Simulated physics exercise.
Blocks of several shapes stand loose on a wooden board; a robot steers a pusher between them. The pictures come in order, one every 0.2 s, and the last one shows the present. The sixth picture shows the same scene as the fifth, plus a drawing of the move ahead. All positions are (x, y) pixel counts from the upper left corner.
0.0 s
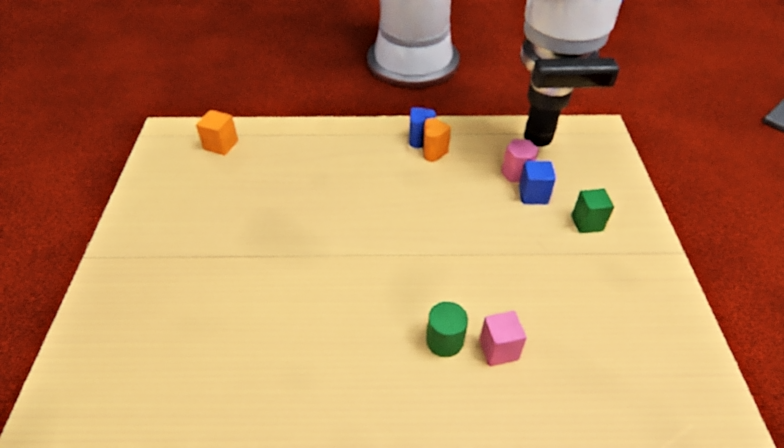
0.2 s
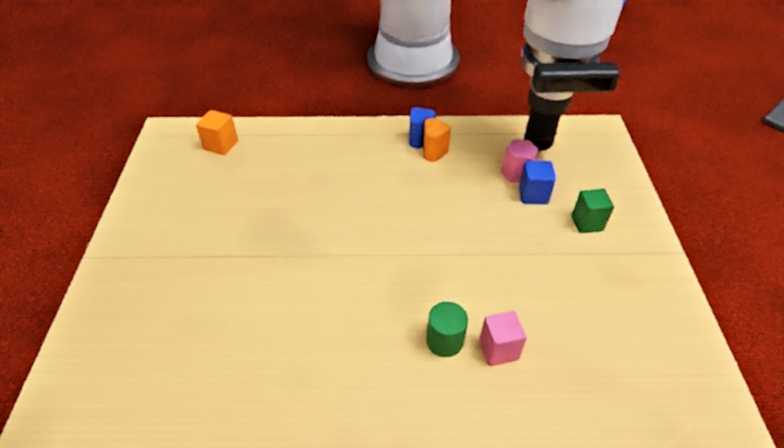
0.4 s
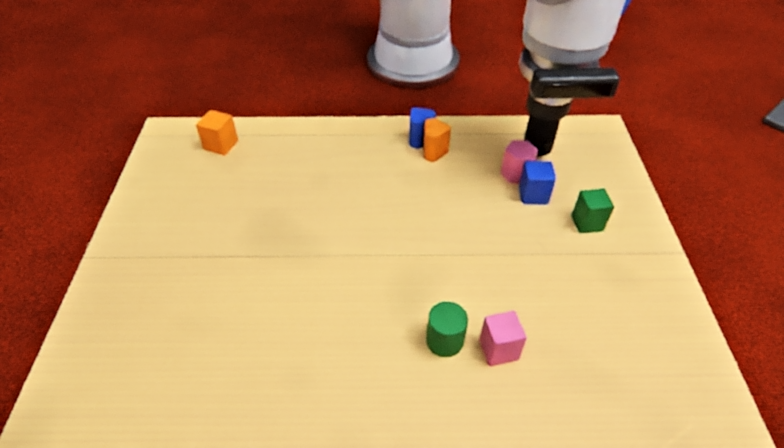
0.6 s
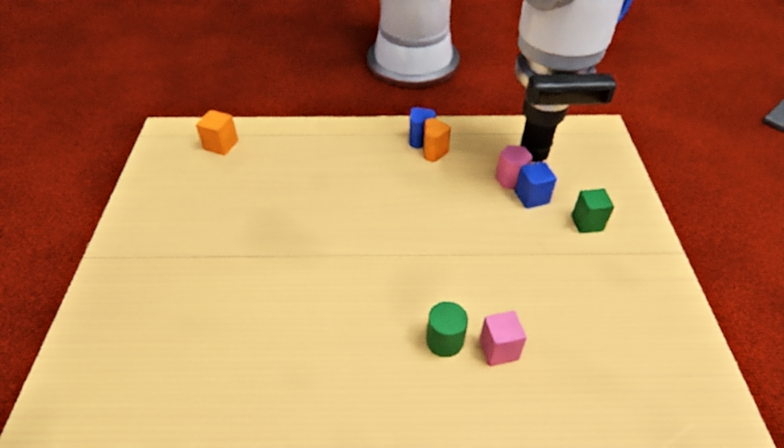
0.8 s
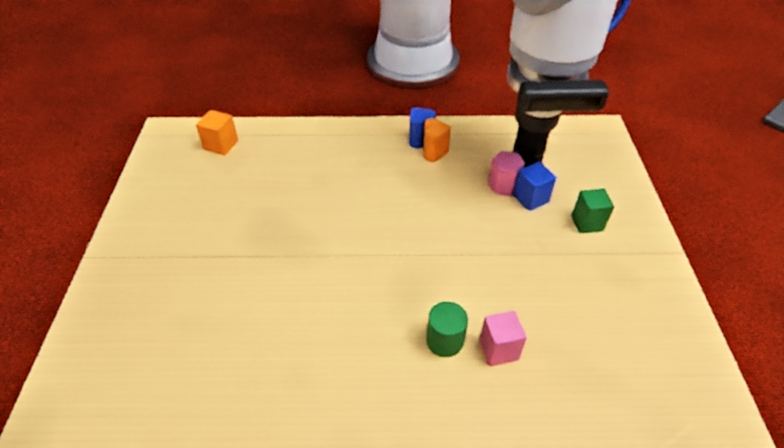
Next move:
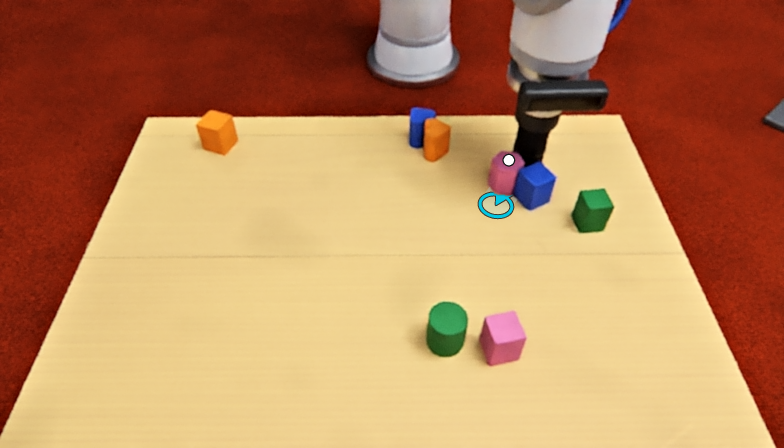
A robot arm with a black pusher stands at the far right edge of a pale wooden board on a red floor, seen from a fixed view above the front. An orange cube sits far left, blue and orange blocks at top centre, pink, blue and green ones at right, a green cylinder and pink cube nearer. The pusher edges forward and left, nudging the pink hexagon leftward and slightly turning the blue cube.
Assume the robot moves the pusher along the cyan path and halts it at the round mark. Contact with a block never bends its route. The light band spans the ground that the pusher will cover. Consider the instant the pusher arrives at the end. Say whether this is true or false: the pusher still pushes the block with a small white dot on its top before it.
It is true.
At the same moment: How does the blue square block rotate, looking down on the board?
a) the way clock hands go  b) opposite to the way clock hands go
Letter b.
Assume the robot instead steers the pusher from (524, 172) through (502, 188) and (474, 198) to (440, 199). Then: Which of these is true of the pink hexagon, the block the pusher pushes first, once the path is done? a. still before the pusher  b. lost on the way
b: Lost on the way.
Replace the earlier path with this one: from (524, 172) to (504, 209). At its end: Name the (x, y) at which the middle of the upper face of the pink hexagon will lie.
The top centre is at (478, 184).
The drawn path runs from (524, 172) via (509, 187), ending at (496, 205); the dot is on the pink hexagon.
The first path, step by step. Halfway along, pusher (511, 175); pink hexagon (491, 176); blue square block (538, 179), turned 25° anticlockwise.
At the end, pusher (498, 193); pink hexagon (472, 190), turned 30° clockwise; blue square block (537, 180), turned 30° anticlockwise; green square block not moved.
